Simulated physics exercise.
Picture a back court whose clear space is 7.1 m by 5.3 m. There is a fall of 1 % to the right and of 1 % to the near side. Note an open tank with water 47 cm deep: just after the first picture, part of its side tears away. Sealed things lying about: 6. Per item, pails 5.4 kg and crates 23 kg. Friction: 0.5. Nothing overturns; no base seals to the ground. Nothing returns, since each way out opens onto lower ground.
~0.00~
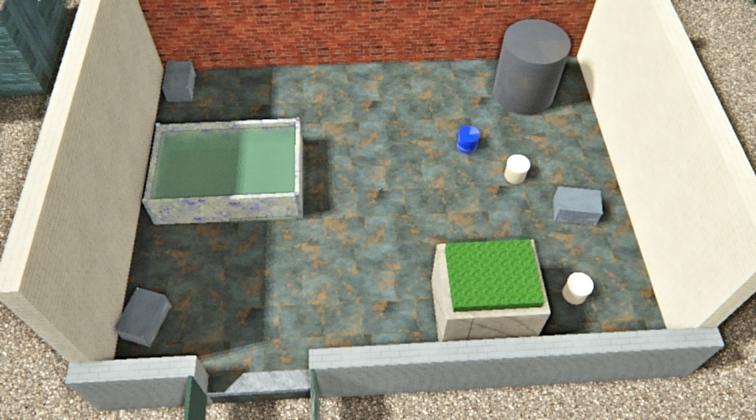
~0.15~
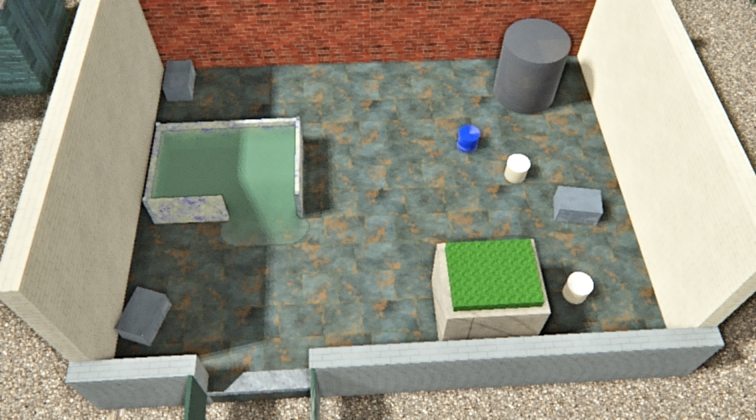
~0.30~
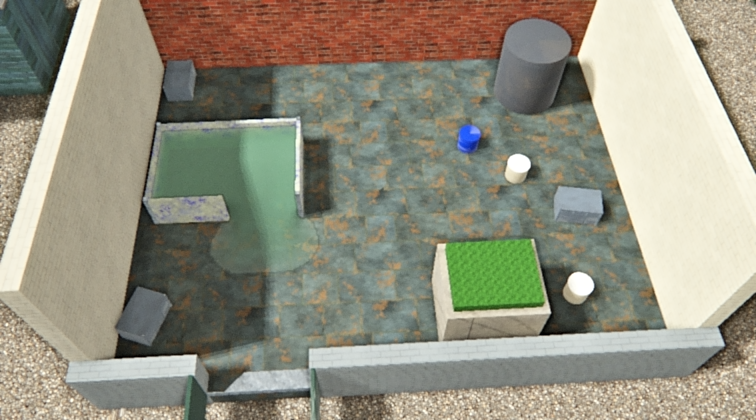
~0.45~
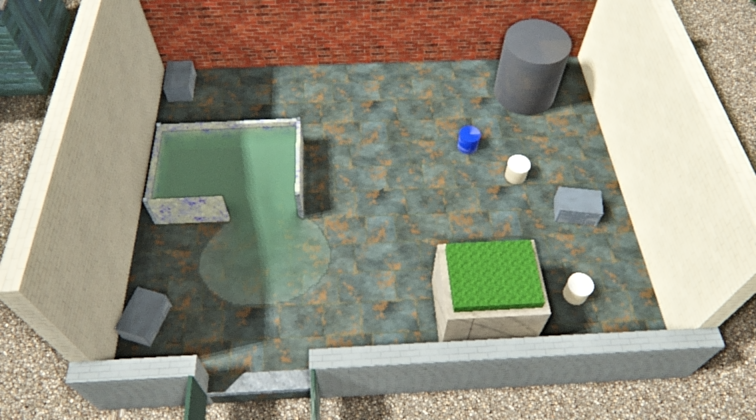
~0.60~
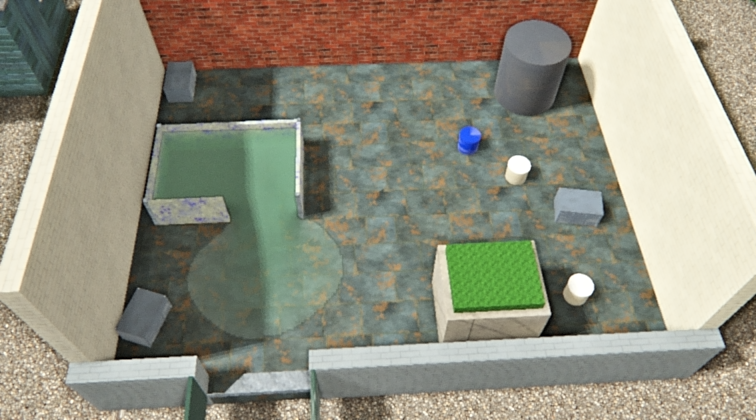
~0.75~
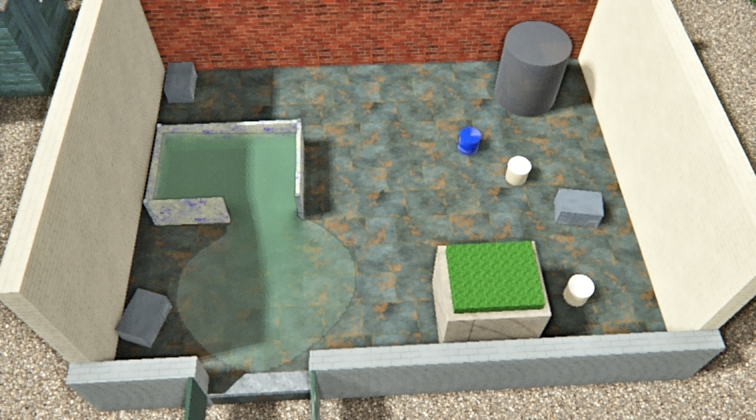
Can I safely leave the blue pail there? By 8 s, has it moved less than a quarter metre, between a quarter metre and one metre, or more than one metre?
Less than a quarter metre.
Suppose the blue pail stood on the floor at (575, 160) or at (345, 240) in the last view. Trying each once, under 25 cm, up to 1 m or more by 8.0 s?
From the first spot it does not really budge, and from the second it does not really budge.
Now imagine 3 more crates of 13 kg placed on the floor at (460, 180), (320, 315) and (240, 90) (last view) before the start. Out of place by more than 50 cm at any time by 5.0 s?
Well, in that order it's lower, higher and lower.
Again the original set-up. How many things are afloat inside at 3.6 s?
It comes to 0 of them.
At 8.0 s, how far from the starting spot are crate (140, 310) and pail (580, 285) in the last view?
Respectively: 5 cm / 0 cm.
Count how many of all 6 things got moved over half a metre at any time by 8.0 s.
Count: 0.
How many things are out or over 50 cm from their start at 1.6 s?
Tally at that time: 0.
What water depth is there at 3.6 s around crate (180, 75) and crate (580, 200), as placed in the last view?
First about 0 cm, second about 0 cm.
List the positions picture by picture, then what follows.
In the first frame, the blue pail at (469, 134), on the bottom; 2.6 m2 under water; 0 of 6 have shifted.
In the second frame, the blue pail at (469, 133) rests on the ground; 3.1 m2 under water; 0 of 6 have shifted.
In the third frame, the blue pail at (470, 133), on the bottom; 3.7 m2 under water; 0 of 6 have shifted.
In the fourth frame, the blue pail at (470, 134) rests on the ground; water covers 4.5 m2; 0 of 6 have shifted.
In the fifth frame, the blue pail at (470, 135) rests on the ground; 5.5 m2 under water; 0 of 6 have shifted.
In the sixth frame, the blue pail at (470, 135) rests on the ground; water covers 6.5 m2; 0 of 6 have shifted.
After 1.6 s the blue pail is near (470, 135), 0.0 m from its start, aground; 0 of 6 are out; 0 afloat.
After 3.6 s the blue pail is near (470, 135), 0.0 m from its start, aground; 0 of 6 are out; 0 afloat.
After 5.6 s the blue pail is near (470, 135), 0.0 m from its start, aground; 0 of 6 are out; 0 afloat.
After 8.0 s the blue pail is near (470, 135), 0.0 m from its start, aground; 0 of 6 are out; 0 afloat.
